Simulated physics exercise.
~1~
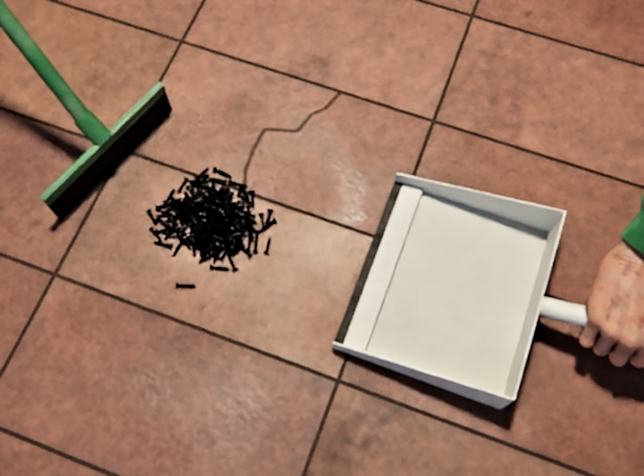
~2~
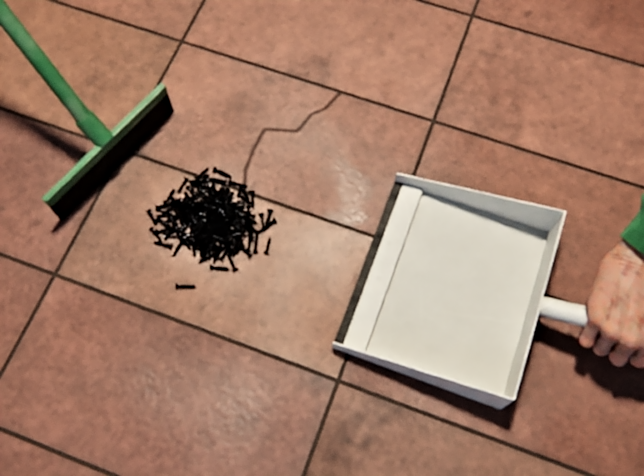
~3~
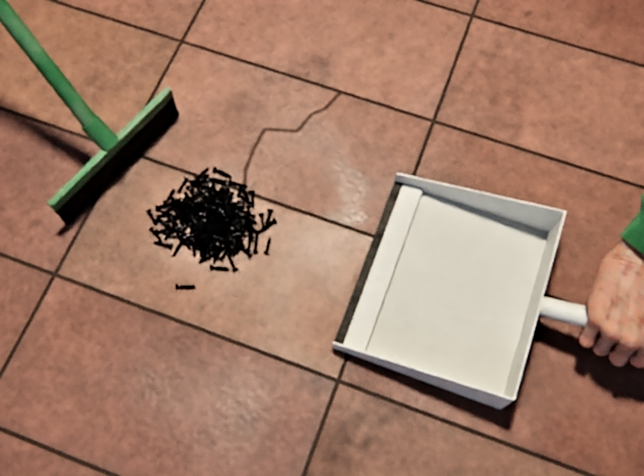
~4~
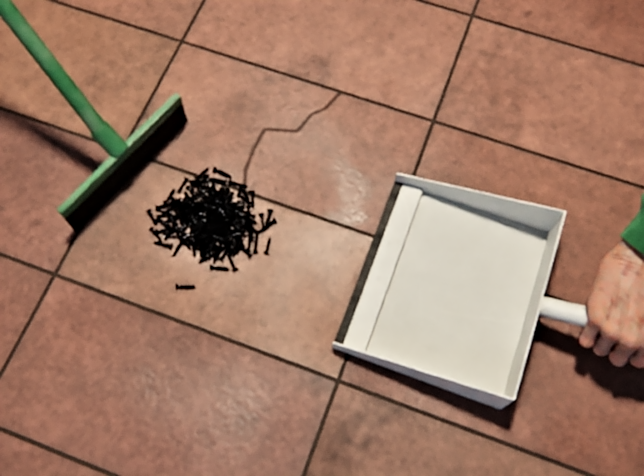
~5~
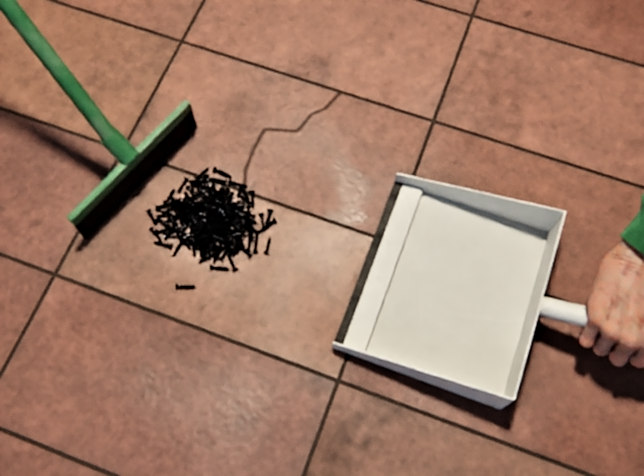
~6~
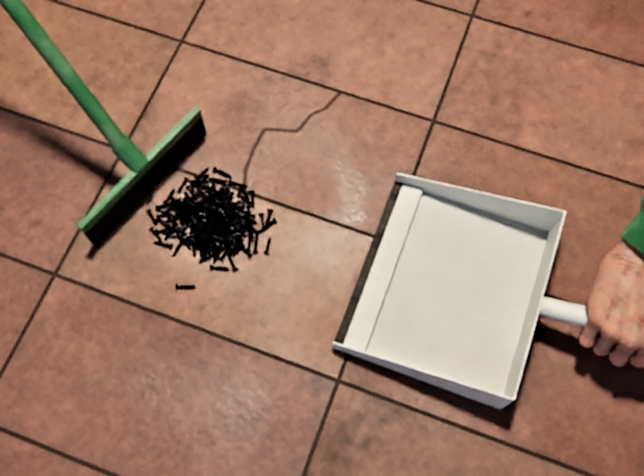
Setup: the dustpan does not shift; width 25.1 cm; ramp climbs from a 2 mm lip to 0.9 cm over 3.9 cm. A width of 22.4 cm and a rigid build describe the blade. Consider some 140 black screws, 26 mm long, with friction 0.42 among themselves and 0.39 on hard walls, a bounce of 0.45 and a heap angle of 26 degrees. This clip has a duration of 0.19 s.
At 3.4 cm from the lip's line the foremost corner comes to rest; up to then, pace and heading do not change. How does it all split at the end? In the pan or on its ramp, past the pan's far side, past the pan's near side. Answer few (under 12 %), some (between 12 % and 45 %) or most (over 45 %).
Pan: Few, far side: Few, near side: Some.
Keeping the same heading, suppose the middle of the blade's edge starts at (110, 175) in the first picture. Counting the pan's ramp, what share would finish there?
I'd put it at around 10 per cent.
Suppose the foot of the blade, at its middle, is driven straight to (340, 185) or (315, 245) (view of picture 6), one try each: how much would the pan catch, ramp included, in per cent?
I'd expect around 0 percent, then around 0 percent.
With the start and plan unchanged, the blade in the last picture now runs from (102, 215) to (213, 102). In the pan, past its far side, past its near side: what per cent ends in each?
Per cent by place - pan 0, far side 0, near side 5.
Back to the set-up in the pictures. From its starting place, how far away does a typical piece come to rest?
Somewhere around 20 centimetres.
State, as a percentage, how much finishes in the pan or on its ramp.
Result: Roughly 5 %.
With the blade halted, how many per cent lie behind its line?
Roughly 0 percent of it.
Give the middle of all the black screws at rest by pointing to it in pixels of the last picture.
Est. centre at rest: (322, 308) px.
Then, 0.27 s after the last picture, middle of the blade 19 cm from the lip; 0 % over the lip, far side 0 %, near side 0 %.
Then, 0.45 s after the last picture, middle of the blade 11 cm from the lip; 0 % over the lip, far side 0 %, near side 5 %.
Then, 0.75 s after the last picture, middle of the blade 7 cm from the lip; 5 % over the lip, far side 0 %, near side 20 %.
In the end, pan 5 %, far side 0 %, near side 20 %, in front of the lip or behind the blade 75 %.
